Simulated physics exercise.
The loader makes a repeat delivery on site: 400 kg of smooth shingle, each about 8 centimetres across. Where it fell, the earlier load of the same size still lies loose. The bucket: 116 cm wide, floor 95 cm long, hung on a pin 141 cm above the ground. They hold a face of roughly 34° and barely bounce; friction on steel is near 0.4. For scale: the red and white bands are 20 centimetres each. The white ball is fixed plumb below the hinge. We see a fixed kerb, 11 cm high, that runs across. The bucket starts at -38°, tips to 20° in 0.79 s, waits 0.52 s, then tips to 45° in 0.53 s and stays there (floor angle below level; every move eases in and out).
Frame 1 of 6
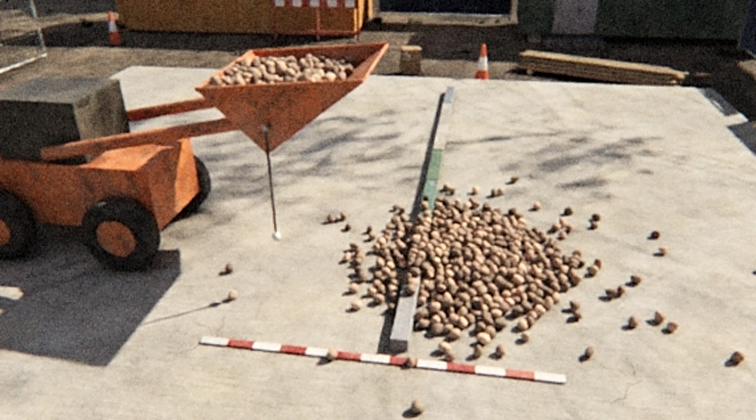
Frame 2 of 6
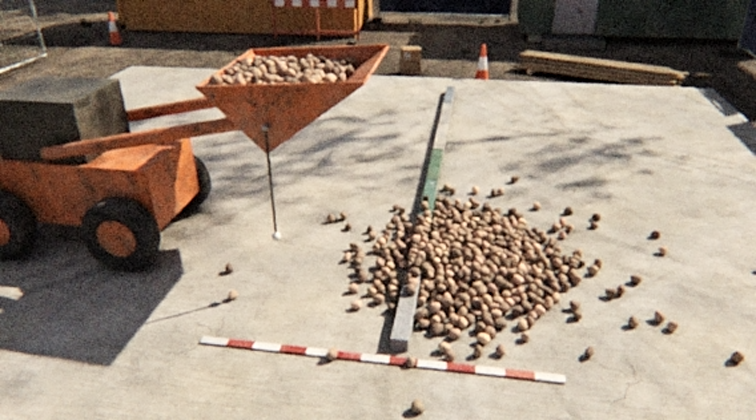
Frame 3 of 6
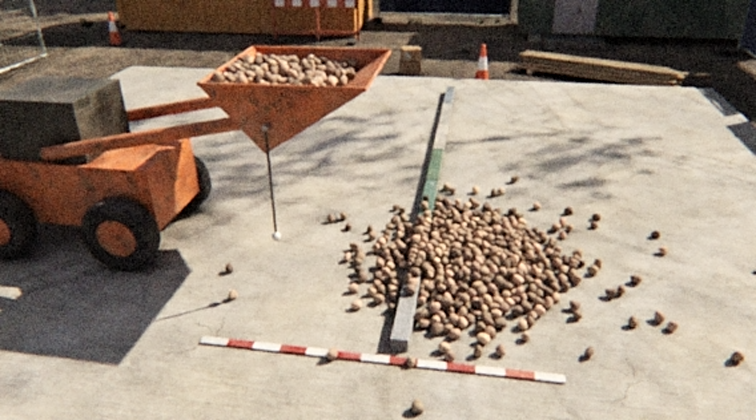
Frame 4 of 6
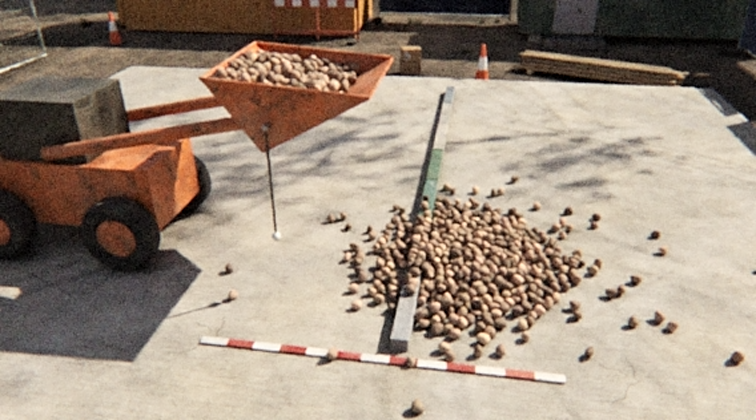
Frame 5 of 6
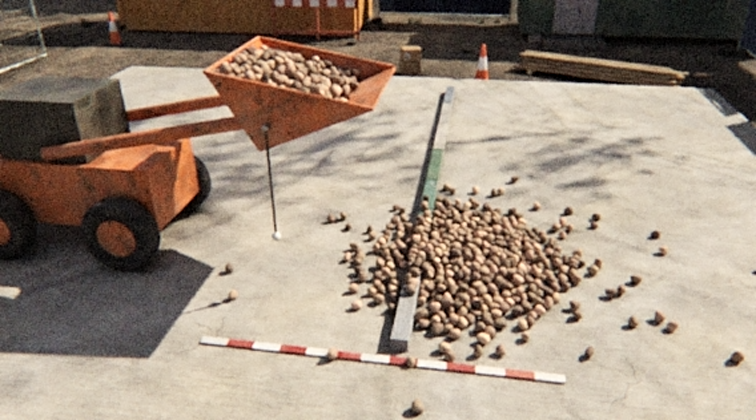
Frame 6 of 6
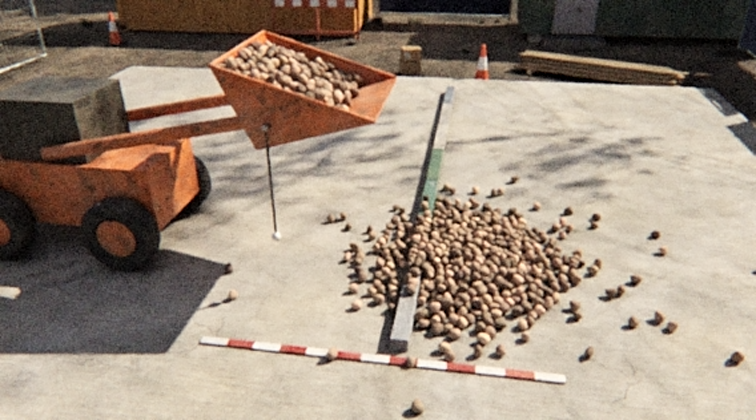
A sunlit concrete yard is seen from above at an angle, with orange and white cones and timber along its far edge. On the left stands an orange loader with a raised bucket of brown stones, while a loose heap of similar stones lies across a grey and green kerb, behind a red and white striped pole. The bucket tilts gradually, its right lip lowering, while the loader and camera stay still.
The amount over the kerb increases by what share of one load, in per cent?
By about 41 per cent of a load.
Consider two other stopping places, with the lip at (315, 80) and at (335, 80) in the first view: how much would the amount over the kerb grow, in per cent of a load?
Around 10 percent, then around 15 percent.
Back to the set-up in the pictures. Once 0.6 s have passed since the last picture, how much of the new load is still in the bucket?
Some 100 percent, roughly.
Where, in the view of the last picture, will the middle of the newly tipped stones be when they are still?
Near (406, 246).
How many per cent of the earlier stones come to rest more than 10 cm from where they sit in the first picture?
Some 10 percent, give or take.
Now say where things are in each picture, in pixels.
The bucket is at -38°, its lip at (363, 82); the top of the load is at (267, 64). The earlier load is highest near (434, 240), 19 cm above ground level, 16 % on this side of the kerb, 85 % over the kerb, in the first picture.
Lip at (364, 84), floor tilted -37°, highest stones at (259, 63), in the second picture.
Lip at (366, 89), floor tilted -34°, highest stones at (255, 62), in the third picture.
The bucket is at -29°, its lip at (370, 98); the top of the load is at (258, 59), in the fourth picture.
Lip at (373, 110), floor tilted -23°, highest stones at (259, 55), in the fifth picture.
Lip at (374, 122), floor tilted -16°, highest stones at (261, 51), in the sixth picture.
Then, 0.3 s after the last picture the floor is at 11°; in per cent of one load, 100 in the bucket, 16 on this side of the kerb, 85 over the kerb; the foremost stones are at (677, 290).
Then, 0.6 s after the last picture the floor is at 20°; in per cent of one load, 99 in the bucket, 17 on this side of the kerb, 85 over the kerb; the foremost stones are at (677, 290).
Then, 2.0 s after the last picture the floor is at 45°; in per cent of one load, 0 in the bucket, 75 on this side of the kerb, 125 over the kerb; the foremost stones are at (677, 290).
Then, 4.6 s after the last picture the floor is at 45°; in per cent of one load, 0 in the bucket, 74 on this side of the kerb, 126 over the kerb; the foremost stones are at (677, 290). Net gain over the kerb, 41.
